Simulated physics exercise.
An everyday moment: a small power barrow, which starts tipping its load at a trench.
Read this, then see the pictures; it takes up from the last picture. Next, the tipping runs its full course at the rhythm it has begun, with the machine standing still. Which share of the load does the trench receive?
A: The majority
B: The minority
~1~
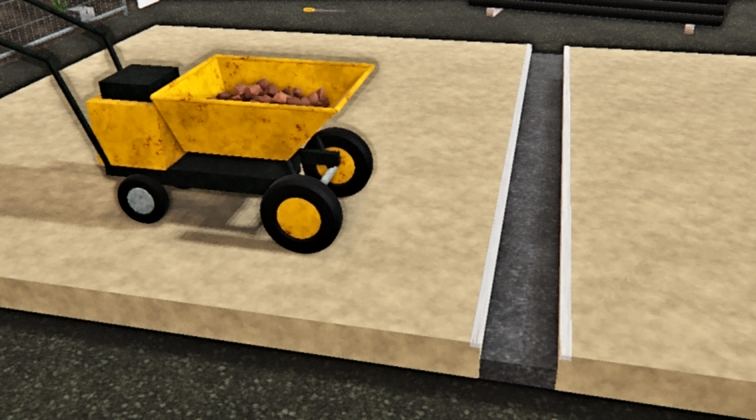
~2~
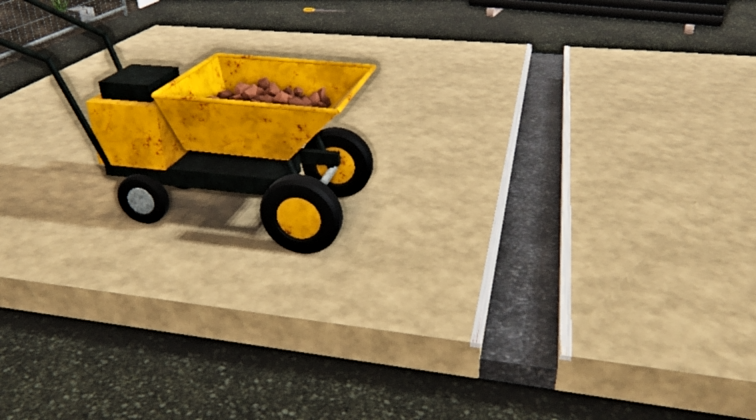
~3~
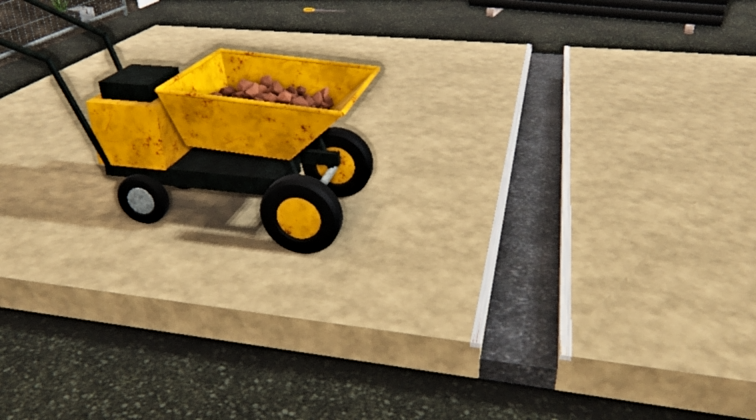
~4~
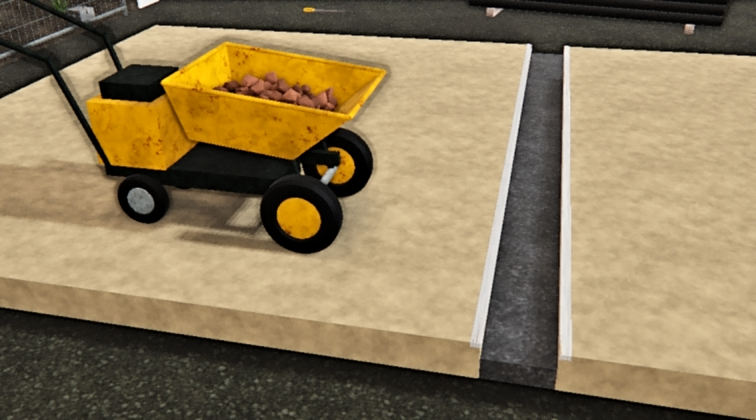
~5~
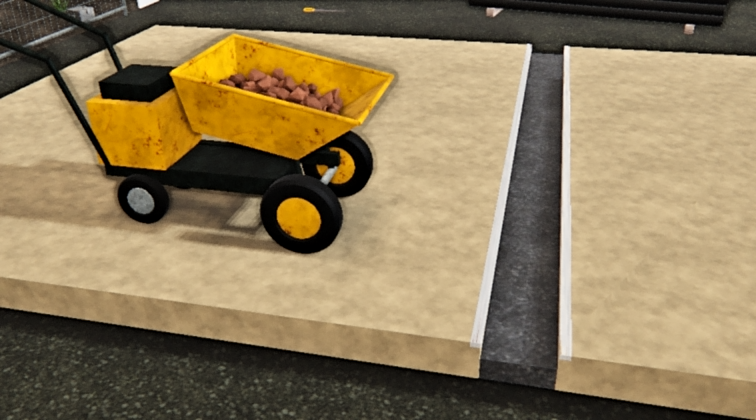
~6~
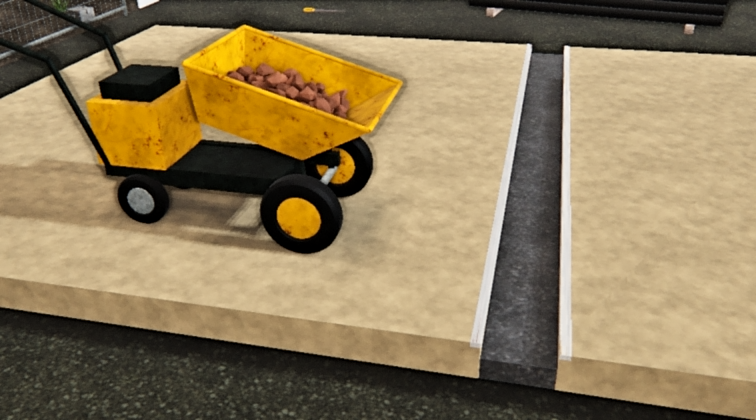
The answer is B.
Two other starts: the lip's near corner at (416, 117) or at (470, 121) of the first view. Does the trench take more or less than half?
A majority at the first place, then a minority at the second.
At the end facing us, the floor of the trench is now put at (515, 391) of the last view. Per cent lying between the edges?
20 per cent, roughly.
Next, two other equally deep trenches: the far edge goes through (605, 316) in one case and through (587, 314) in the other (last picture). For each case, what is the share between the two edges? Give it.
Roughly 20 % and 20 %.
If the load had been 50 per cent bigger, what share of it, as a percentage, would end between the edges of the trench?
I'd reckon close to 20 in every hundred.
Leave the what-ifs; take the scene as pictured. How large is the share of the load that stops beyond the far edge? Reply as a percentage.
Roughly 0 in a hundred.
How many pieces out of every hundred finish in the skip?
Roughly 20 per cent of the load.
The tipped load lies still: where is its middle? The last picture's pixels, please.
(468, 232).
Soon, skip tipped steeply; all in the skip.
A while on, skip tipped steeply; nearly all in the skip; a small part short of the trench.
Towards the end, skip tipped right over; about a quarter in the skip; about two thirds short of the trench; about a quarter in or heaped over the trench.
Finally, skip tipped right over; about a quarter in the skip; about two thirds short of the trench; about a quarter in or heaped over the trench; none beyond it.
